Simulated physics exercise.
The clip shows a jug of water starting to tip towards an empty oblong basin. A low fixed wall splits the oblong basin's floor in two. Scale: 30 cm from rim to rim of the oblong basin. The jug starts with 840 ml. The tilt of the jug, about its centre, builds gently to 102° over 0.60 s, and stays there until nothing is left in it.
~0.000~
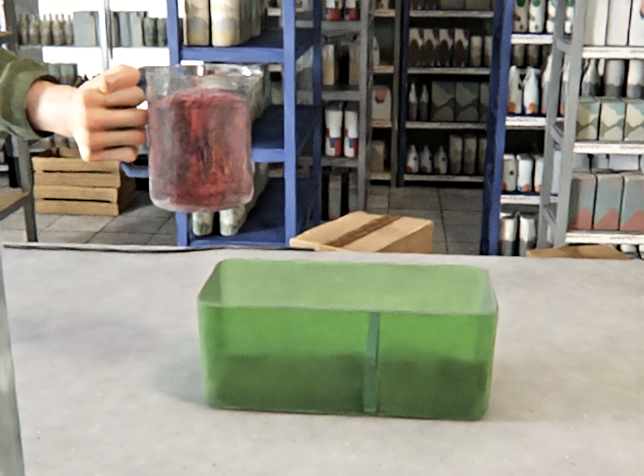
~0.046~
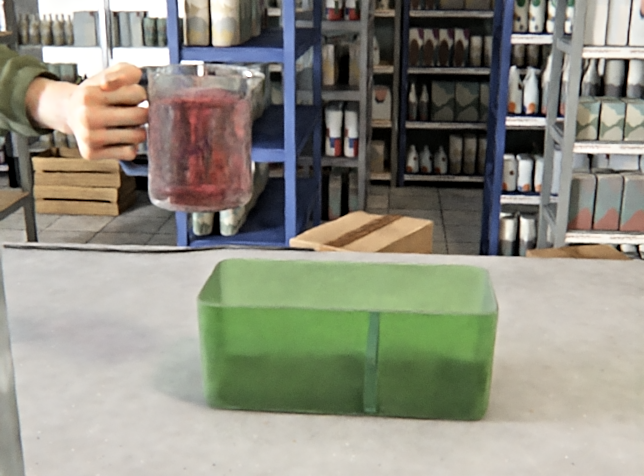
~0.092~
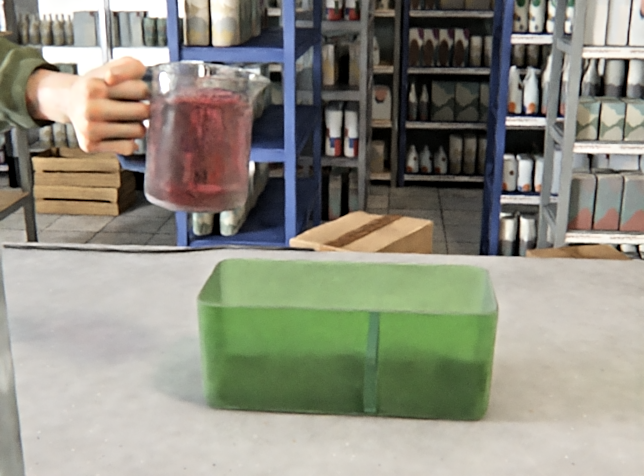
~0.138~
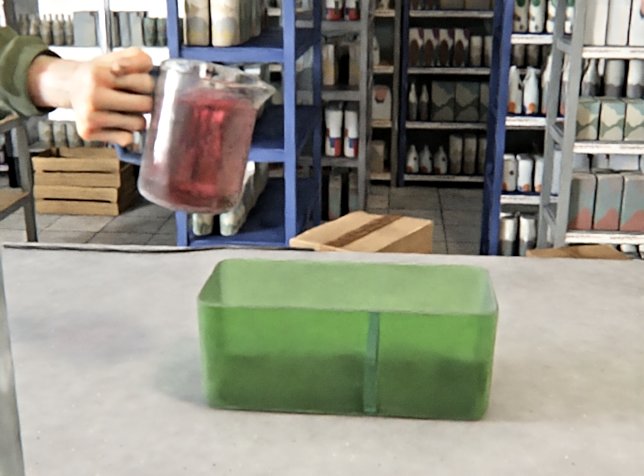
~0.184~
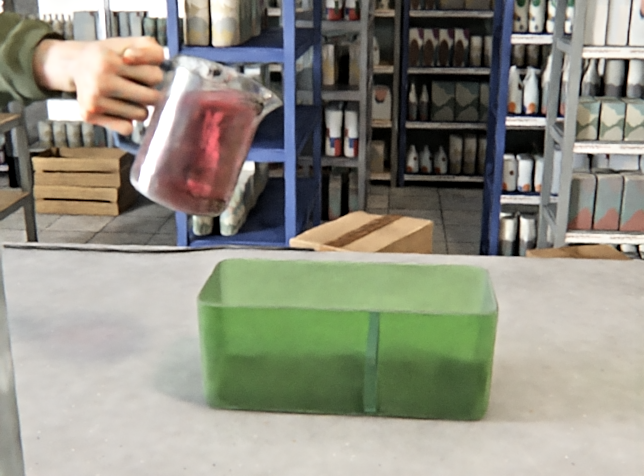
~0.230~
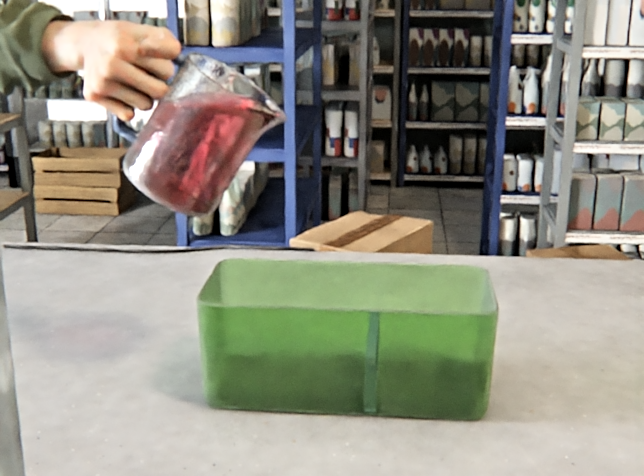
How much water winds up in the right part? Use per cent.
About 3 per cent.
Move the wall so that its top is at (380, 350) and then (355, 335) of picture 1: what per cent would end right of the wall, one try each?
First 15, then 25 per cent.
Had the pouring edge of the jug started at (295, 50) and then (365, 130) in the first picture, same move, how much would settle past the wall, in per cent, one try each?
First 60, then 85 per cent.
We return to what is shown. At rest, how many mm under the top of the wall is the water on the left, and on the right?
Some 24 mm on the left and 56 mm on the right.
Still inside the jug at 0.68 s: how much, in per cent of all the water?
About 26 per cent.
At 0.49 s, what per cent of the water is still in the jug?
Near 68 in a hundred.
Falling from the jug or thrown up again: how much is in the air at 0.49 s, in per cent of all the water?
About 24 per cent.
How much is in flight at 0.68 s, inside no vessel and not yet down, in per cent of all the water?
Near 24 in a hundred.
By 0.49 s the tilt is 94° and 68 per cent is still to pour, 8 is left of the wall and 0 right of it.
By 0.68 s the tilt is 102° and 27 per cent is still to pour, 50 is left of the wall and 0 right of it.
By 0.88 s the tilt is 102° and 8 per cent is still to pour, 73 is left of the wall and 2 right of it.
By 1.10 s the tilt is 102° and 2 per cent is still to pour, 85 is left of the wall and 2 right of it.
At rest 88 per cent lies left of the wall, 3 right of it and 9 outside.
